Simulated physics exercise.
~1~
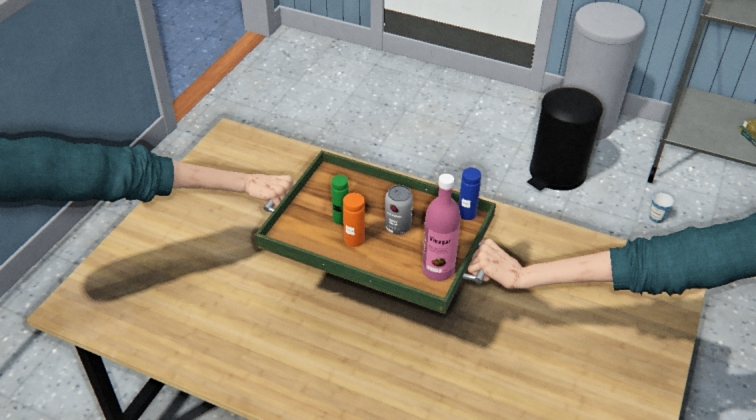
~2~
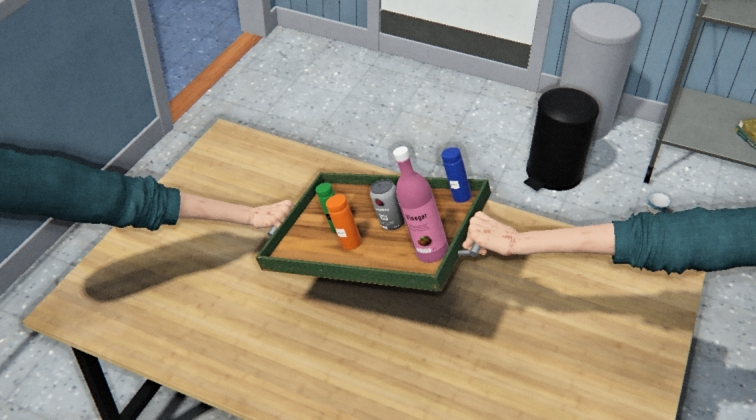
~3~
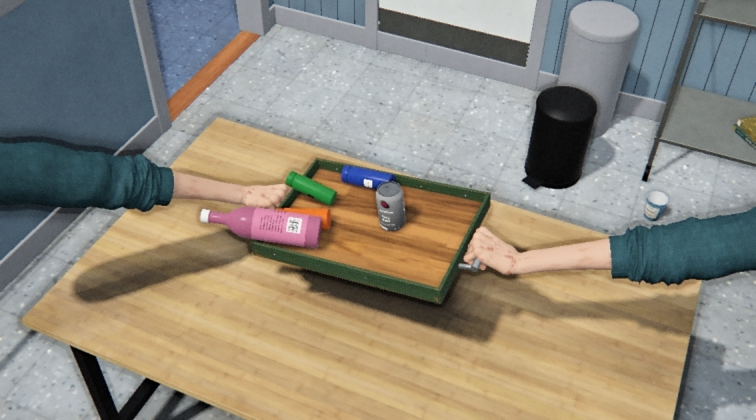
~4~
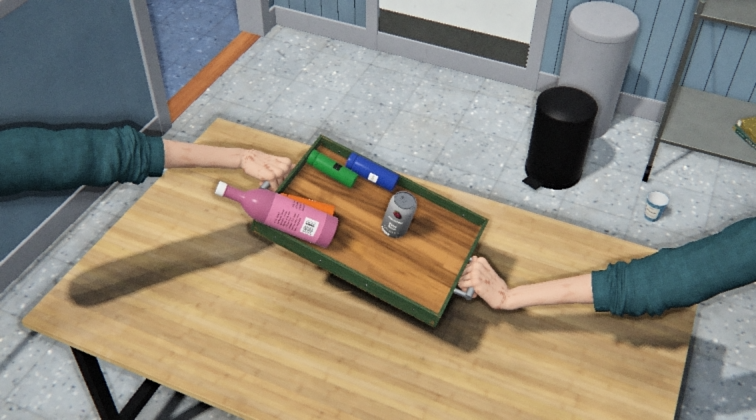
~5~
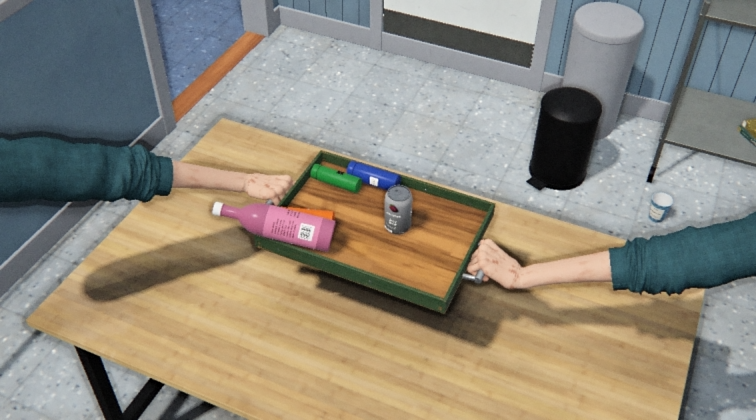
To begin with, two hands hold a green-rimmed wooden tray above a table, with a pink bottle, a grey can and green, orange and blue shakers all standing upright on it. The hands tip the tray down to the left, and the containers begin to lean. The pink bottle and the three shakers topple onto their sides towards the left, while the grey can stays up. The tray then tilts the other way, down to the right, and the can leans slightly. Finally the tray comes back level, with the can upright, the shakers lying down and the bottle's neck jutting over the left rim.
